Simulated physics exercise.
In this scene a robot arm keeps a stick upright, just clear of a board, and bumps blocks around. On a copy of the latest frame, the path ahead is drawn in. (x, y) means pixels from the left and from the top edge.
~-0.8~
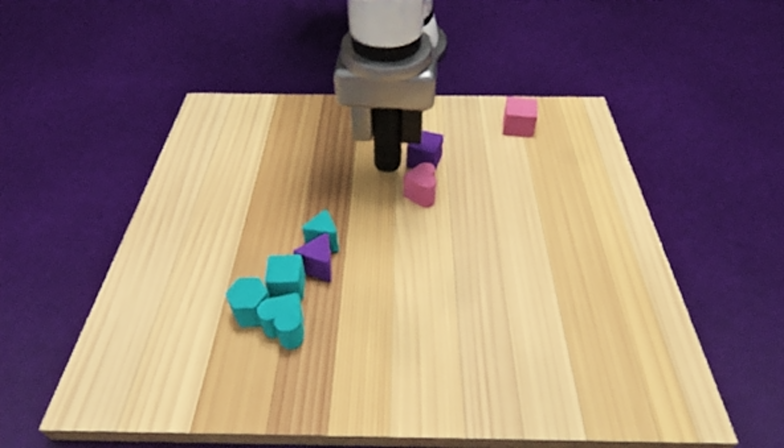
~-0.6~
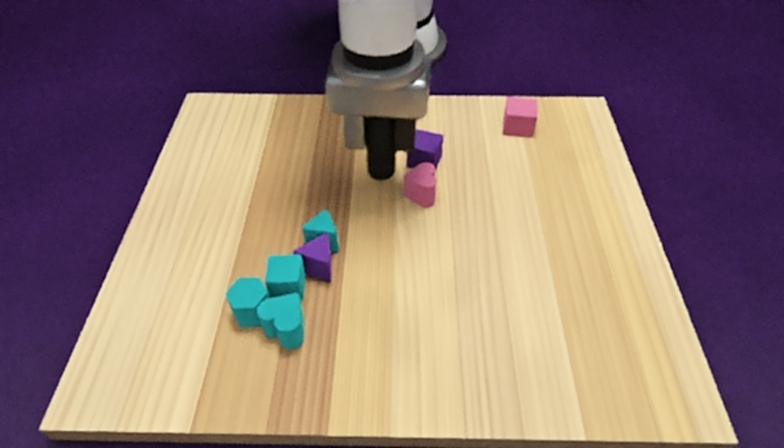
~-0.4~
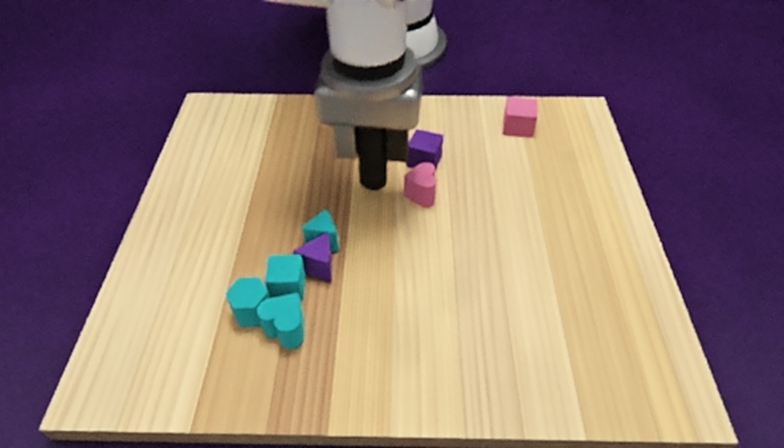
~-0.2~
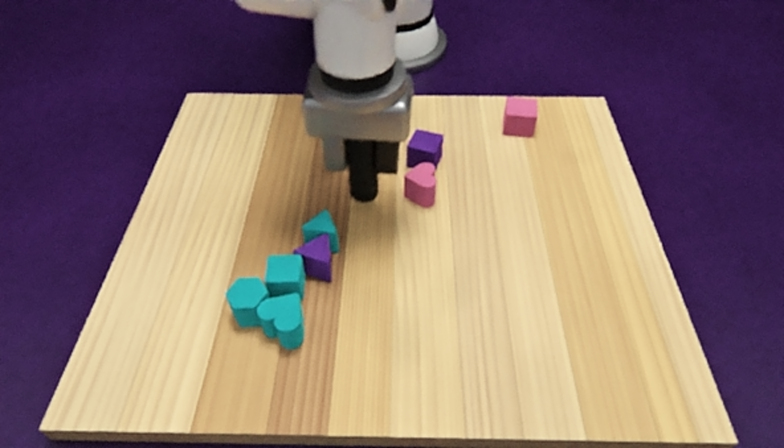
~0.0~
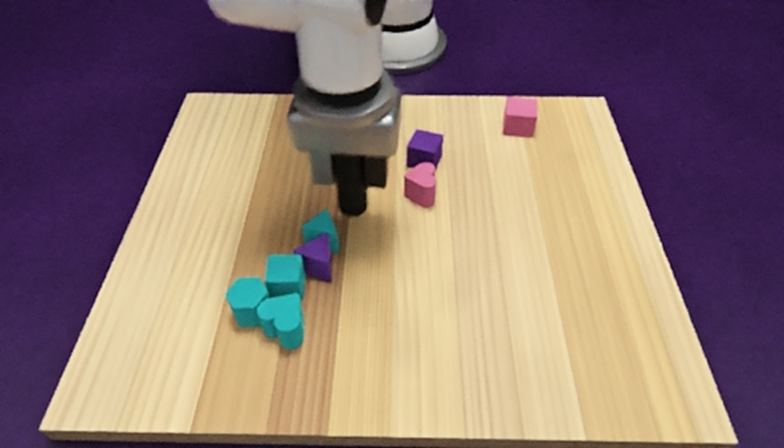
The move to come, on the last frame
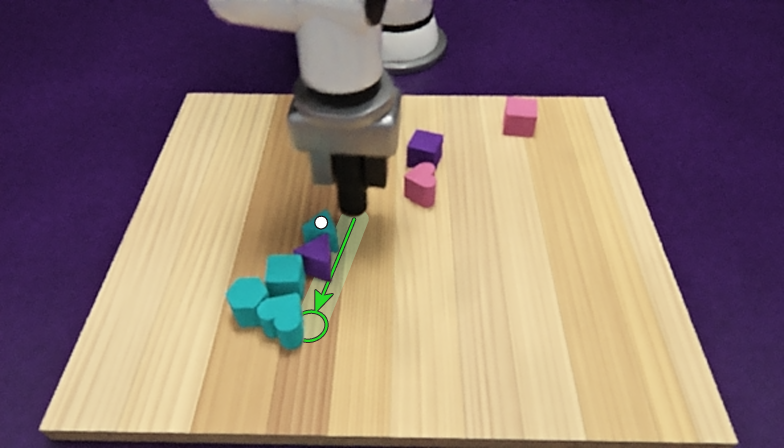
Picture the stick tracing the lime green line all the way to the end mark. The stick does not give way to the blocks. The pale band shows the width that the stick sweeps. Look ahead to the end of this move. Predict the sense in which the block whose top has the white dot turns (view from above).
The twist is clockwise.
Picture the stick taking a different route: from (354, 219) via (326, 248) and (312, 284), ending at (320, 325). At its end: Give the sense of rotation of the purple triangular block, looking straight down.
From above, counter-clockwise.
The line goes from (354, 219) to (310, 326); the dot is on the turquoise triangular block.
What follows on the original path. One third of the way, stick at (340, 240); turquoise hexagon at (243, 294); turquoise square piece at (278, 271); purple triangular block at (311, 254), turned 15° clockwise; turquoise triangular block at (310, 228).
Two thirds of the way, stick at (324, 276); turquoise hexagon at (218, 303); turquoise square piece at (256, 280); purple triangular block at (287, 276), turned 70° clockwise; turquoise triangular block at (309, 231), turned 30° clockwise.
At the end, stick at (307, 315); turquoise hexagon at (216, 303), turned 15° anticlockwise; turquoise heart at (270, 330), turned 35° clockwise; turquoise square piece at (249, 281), turned 35° clockwise; purple triangular block at (276, 299), turned 125° clockwise; turquoise triangular block at (309, 231), turned 30° clockwise.
